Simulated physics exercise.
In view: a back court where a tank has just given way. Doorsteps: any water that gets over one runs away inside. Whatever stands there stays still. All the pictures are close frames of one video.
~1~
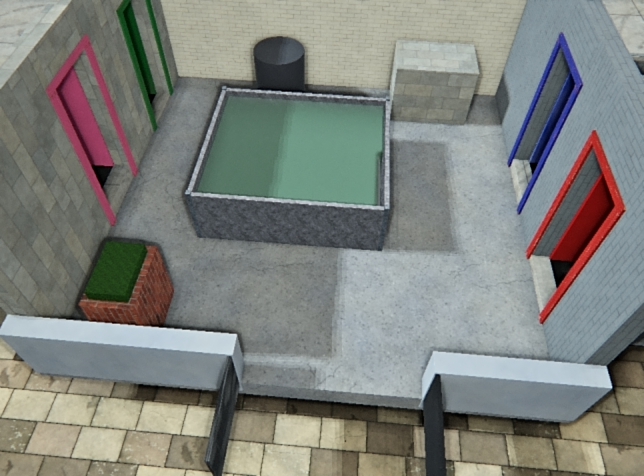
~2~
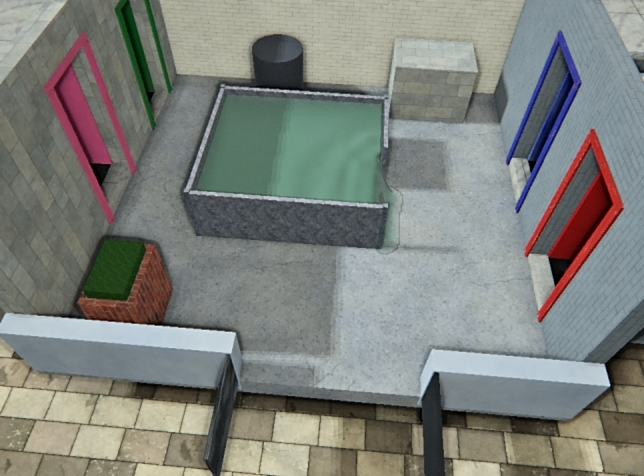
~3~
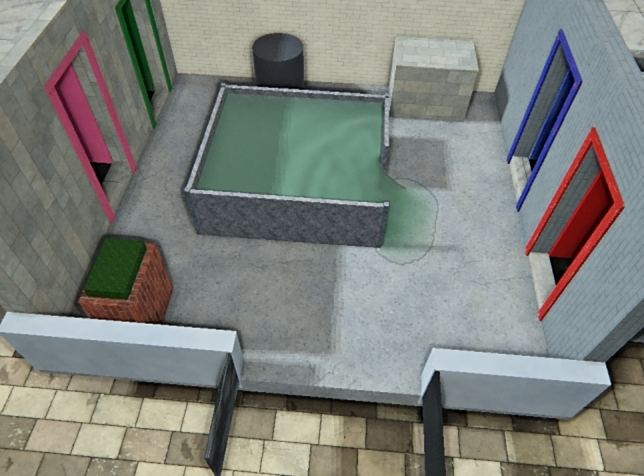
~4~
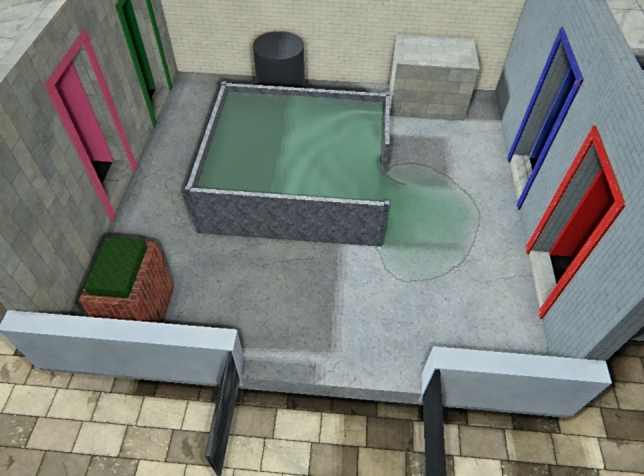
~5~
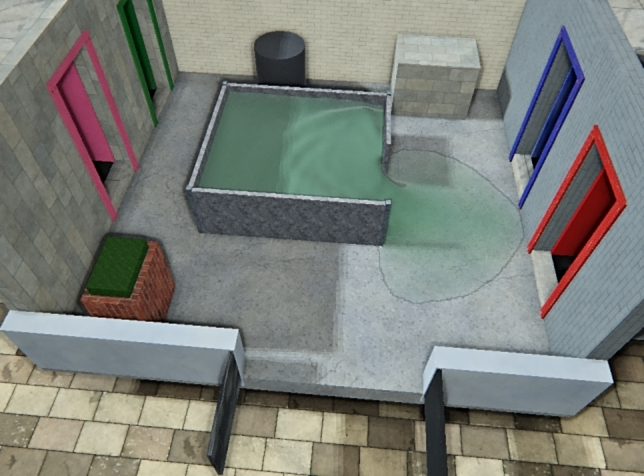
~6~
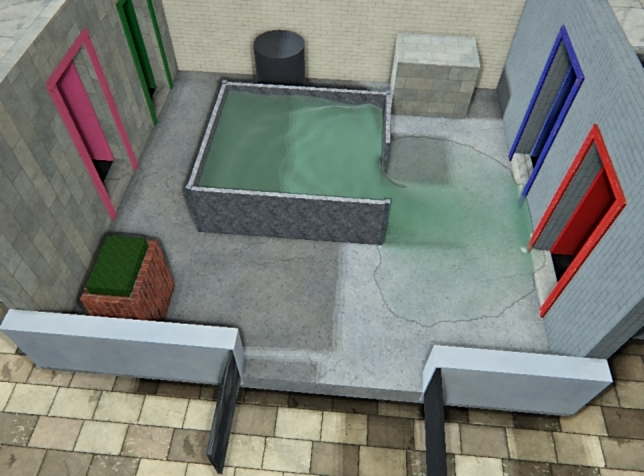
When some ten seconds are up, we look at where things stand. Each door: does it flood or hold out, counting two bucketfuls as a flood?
Result: The red door gets overwhelmed honestly, the blue door gets overwhelmed honestly, the pink door copes honestly, the green door gets overwhelmed honestly.
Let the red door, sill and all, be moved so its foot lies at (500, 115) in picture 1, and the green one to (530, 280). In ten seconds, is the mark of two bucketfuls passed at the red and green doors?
My reading: The red door exceeds the limit, the green door exceeds the limit.
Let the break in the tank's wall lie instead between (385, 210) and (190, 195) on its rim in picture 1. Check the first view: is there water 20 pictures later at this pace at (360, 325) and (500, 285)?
In the order asked, I get drenched for the first and drenched for the second.
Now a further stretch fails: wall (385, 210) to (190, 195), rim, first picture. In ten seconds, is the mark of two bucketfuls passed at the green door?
Check on green - it gets too much.
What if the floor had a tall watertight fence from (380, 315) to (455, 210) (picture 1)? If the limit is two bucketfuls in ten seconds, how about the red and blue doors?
I'd say the red one falls short of it and the blue one overshoots.
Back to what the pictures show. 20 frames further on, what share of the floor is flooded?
65 %.
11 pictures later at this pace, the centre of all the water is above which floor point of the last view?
I'd point to (354, 194).
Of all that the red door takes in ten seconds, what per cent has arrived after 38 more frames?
Share by then: About 85 in a hundred.
A moment on, water covers 30 % of the floor; the red door over two buckets in, the blue door over two buckets in, the pink door not reached, the green door not reached.
Next, water covers 35 % of the floor; the red door far over two buckets in, the blue door far over two buckets in, the pink door not reached, the green door not reached.
Then, water covers 65 % of the floor; the red door far over two buckets in, the blue door far over two buckets in, the pink door not reached, the green door not reached.
Later, water covers 95 % of the floor; the red door far over two buckets in, the blue door far over two buckets in, the pink door wet at the sill, nothing in, the green door under two buckets in.
In the end, water covers 100 % of the floor; the red door far over two buckets in, the blue door far over two buckets in, the pink door wet at the sill, nothing in, the green door far over two buckets in.
